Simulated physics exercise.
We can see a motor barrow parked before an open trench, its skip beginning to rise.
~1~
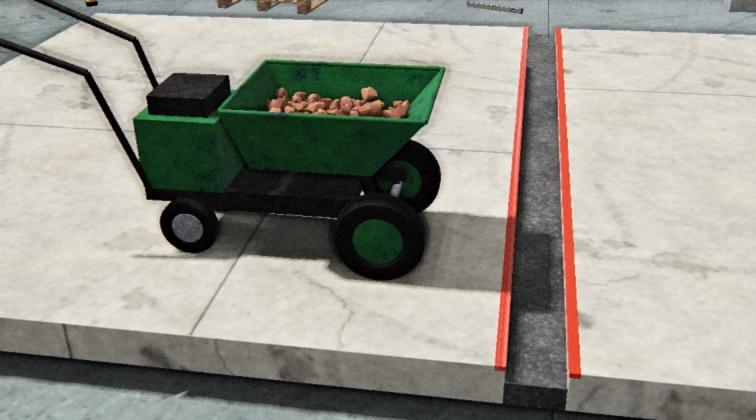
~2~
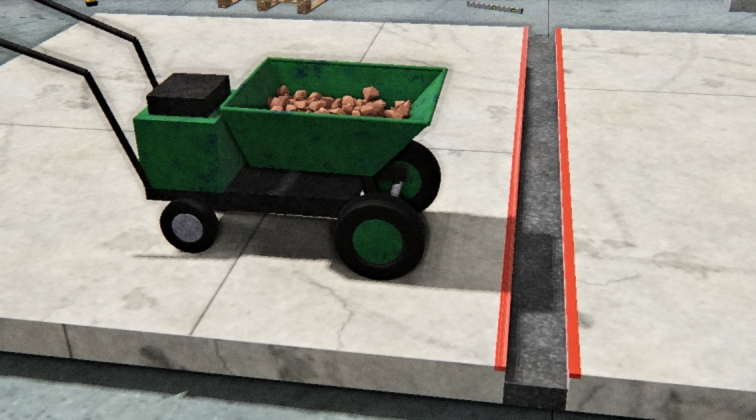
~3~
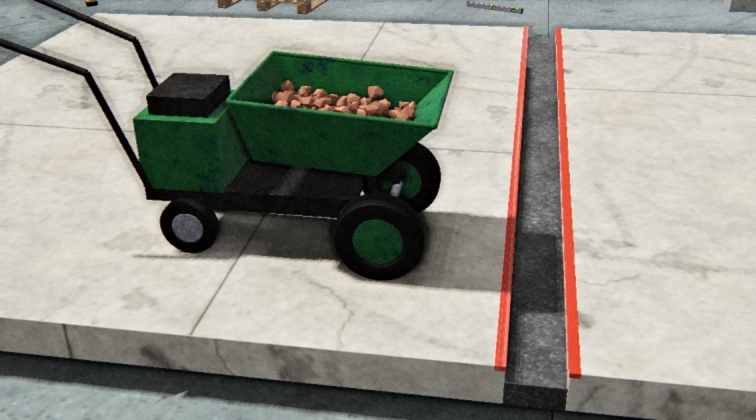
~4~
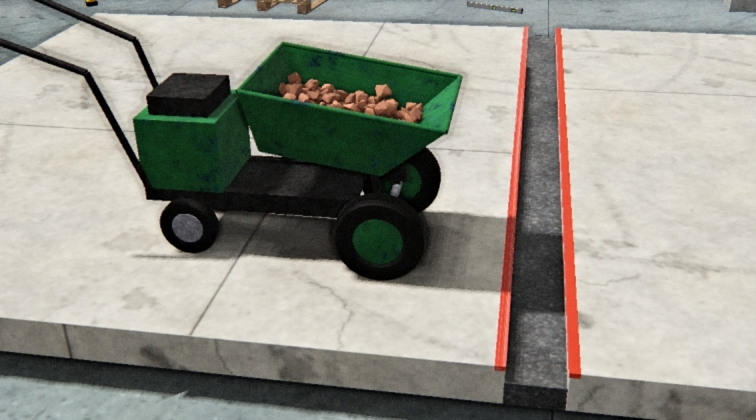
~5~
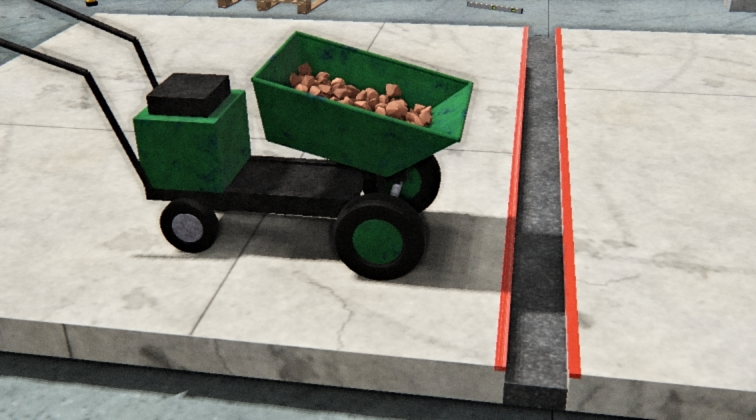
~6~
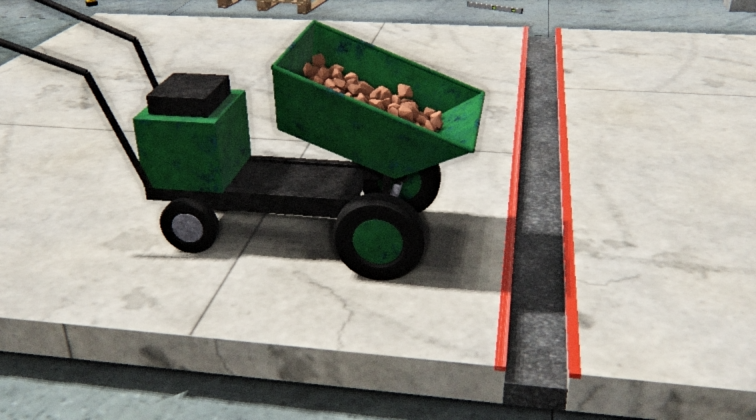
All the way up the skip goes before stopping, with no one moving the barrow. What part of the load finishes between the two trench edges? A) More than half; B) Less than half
More than half (A).
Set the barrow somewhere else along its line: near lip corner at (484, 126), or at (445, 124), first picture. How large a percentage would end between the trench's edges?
The first gives 10 %, the second 50 %.
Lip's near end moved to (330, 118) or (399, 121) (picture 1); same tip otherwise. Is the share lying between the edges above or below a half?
A minority, then the bulk.
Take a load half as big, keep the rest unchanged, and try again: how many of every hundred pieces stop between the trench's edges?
90 per cent, roughly.
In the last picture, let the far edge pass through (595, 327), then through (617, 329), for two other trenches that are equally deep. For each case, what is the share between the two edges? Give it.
You'd get 90 % in the first case and 100 % in the second.
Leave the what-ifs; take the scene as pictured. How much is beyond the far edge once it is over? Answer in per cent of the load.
Result: Some 25 % of the load.
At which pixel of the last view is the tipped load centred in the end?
Centre at rest, last view: Approx. (546, 250).
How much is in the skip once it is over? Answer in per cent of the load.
Some 5 in a hundred.
Soon, skip tipped steeply; all in the skip.
A while on, skip tipped steeply; about two thirds in the skip; about a quarter in or heaped over the trench; a stray few beyond it; a stray few falling.
Towards the end, skip tipped right over; a small part in the skip; about two thirds in or heaped over the trench; about a quarter beyond it.
Finally, skip tipped right over; a stray few in the skip; a stray few short of the trench; about two thirds in or heaped over the trench; about a quarter beyond it.
